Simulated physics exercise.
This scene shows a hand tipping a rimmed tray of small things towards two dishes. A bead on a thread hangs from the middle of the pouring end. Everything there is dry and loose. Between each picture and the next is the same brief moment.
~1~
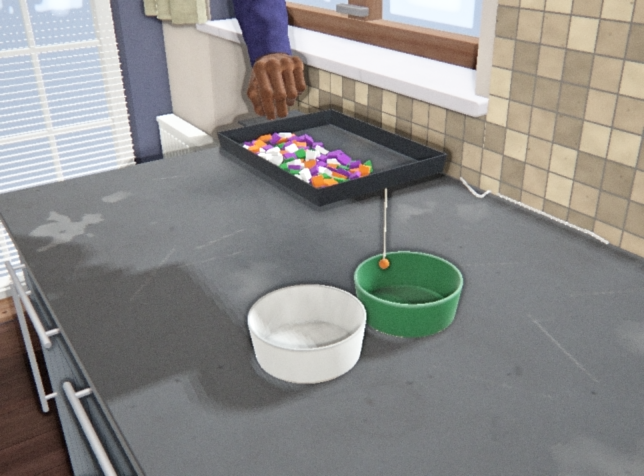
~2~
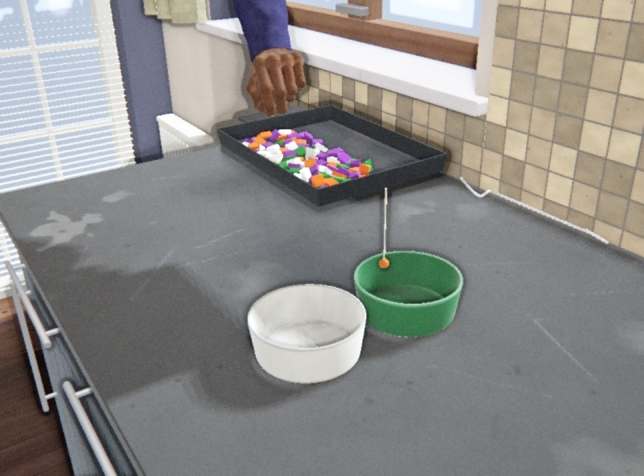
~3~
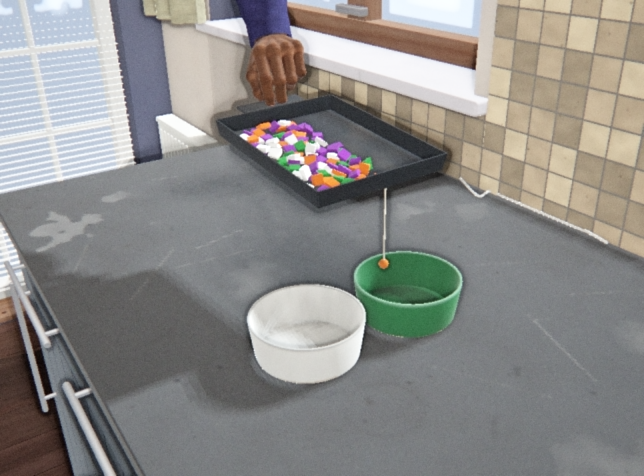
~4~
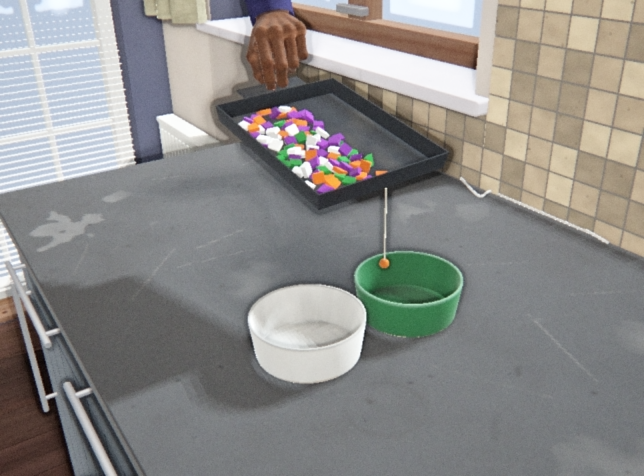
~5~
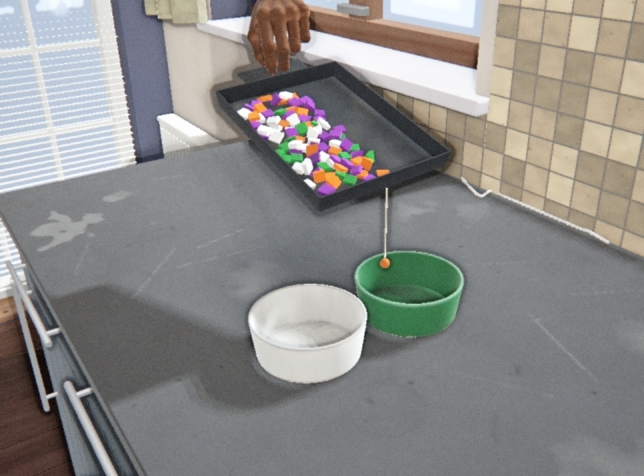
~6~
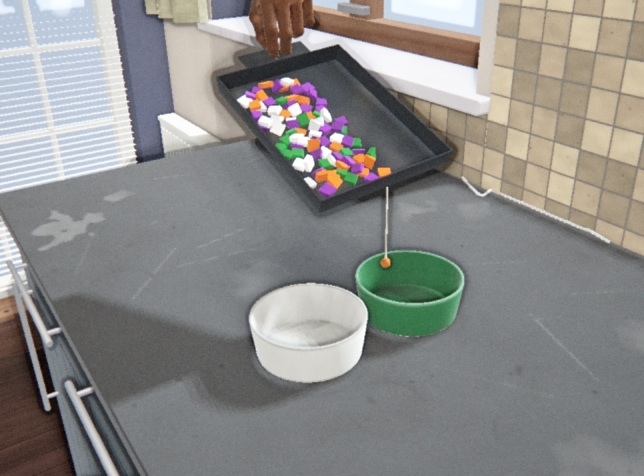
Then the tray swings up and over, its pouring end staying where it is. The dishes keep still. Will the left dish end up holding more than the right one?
Yes.
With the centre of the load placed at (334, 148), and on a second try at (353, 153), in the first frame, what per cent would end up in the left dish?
Roughly 30 per cent, then roughly 40 per cent.
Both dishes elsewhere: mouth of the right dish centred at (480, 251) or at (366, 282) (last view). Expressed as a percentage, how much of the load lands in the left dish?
About 50 per cent first, then about 0 per cent.
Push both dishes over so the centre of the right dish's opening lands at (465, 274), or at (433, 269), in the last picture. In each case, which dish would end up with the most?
Result for the first try: The dish on the left side; for the second: The dish on the left side.
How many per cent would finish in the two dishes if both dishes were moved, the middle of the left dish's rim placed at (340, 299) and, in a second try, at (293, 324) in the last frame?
80 %, 70 %.
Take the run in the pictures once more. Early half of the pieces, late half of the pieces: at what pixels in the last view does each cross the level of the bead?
Near (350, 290) to start, and near (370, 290) afterwards.
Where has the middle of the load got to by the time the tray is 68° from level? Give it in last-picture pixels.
I'd put the middle of the pieces at roughly (346, 174).
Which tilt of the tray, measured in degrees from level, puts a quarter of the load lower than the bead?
105 degrees.
Soon, tray tipped steeply; nearly all on the tray; a stray few in the air.
A while on, tray tipped past a quarter turn; about a third on the tray; about a quarter in the left dish; a stray few in the right dish; a small part outside both; about a quarter in the air.
Towards the end, tray tipped past a quarter turn; about half in the left dish; about a quarter in the right dish; about a quarter outside both.
Finally, tray tipped past a quarter turn; about half in the left dish; about a quarter in the right dish; about a quarter outside both.
